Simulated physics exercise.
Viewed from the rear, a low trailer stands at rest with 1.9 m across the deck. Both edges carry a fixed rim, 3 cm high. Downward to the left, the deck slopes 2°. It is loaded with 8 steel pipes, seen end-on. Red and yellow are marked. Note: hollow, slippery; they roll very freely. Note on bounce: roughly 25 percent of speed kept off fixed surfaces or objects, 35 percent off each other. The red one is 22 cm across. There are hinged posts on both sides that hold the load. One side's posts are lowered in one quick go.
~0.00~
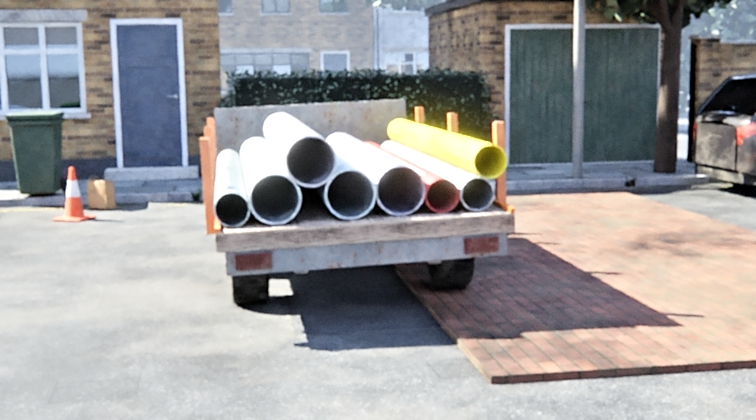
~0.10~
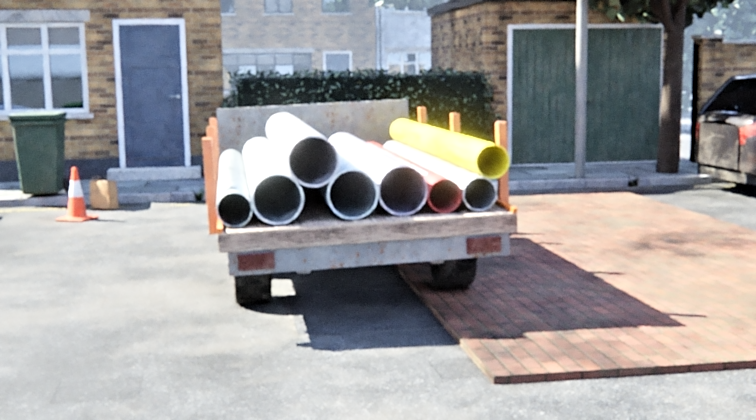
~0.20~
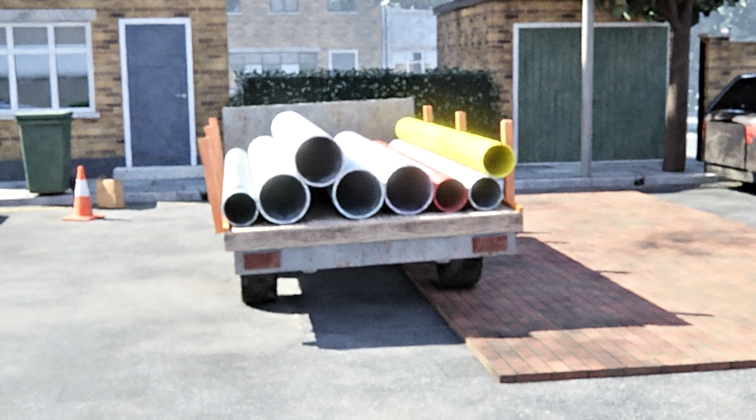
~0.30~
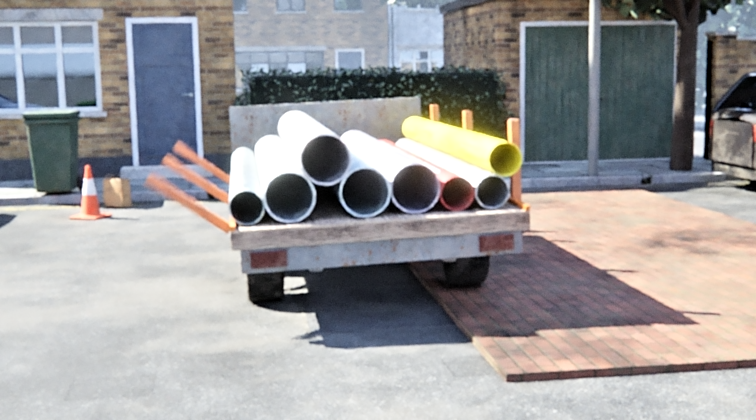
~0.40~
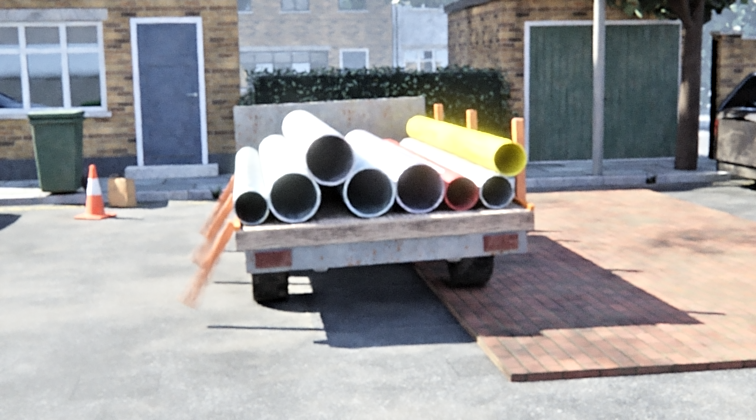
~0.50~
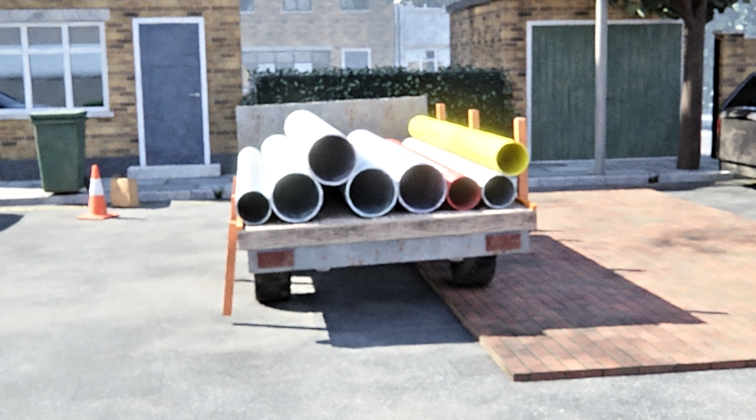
At the start, a low trailer stands on a paved lot with white, red and yellow pipes stacked between upright orange posts. The left posts then lean outward and swing down past the deck edge until they point downward, while the pipes stay in place and the view shifts slightly.
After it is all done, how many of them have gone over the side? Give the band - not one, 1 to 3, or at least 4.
Band: Not one.
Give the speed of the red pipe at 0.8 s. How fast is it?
Reading: Roughly 0.0 m/s.
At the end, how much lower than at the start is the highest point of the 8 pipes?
Some 0 centimetres.
Then, 0.8 s in, red is on the deck, 40 cm from the right edge; yellow is up on others, 10 cm from the right edge; 0 gone from the deck.
In the end (1.2 s), red is on the deck, 40 cm from the right edge; yellow is up on others, 10 cm from the right edge; 0 gone from the deck.
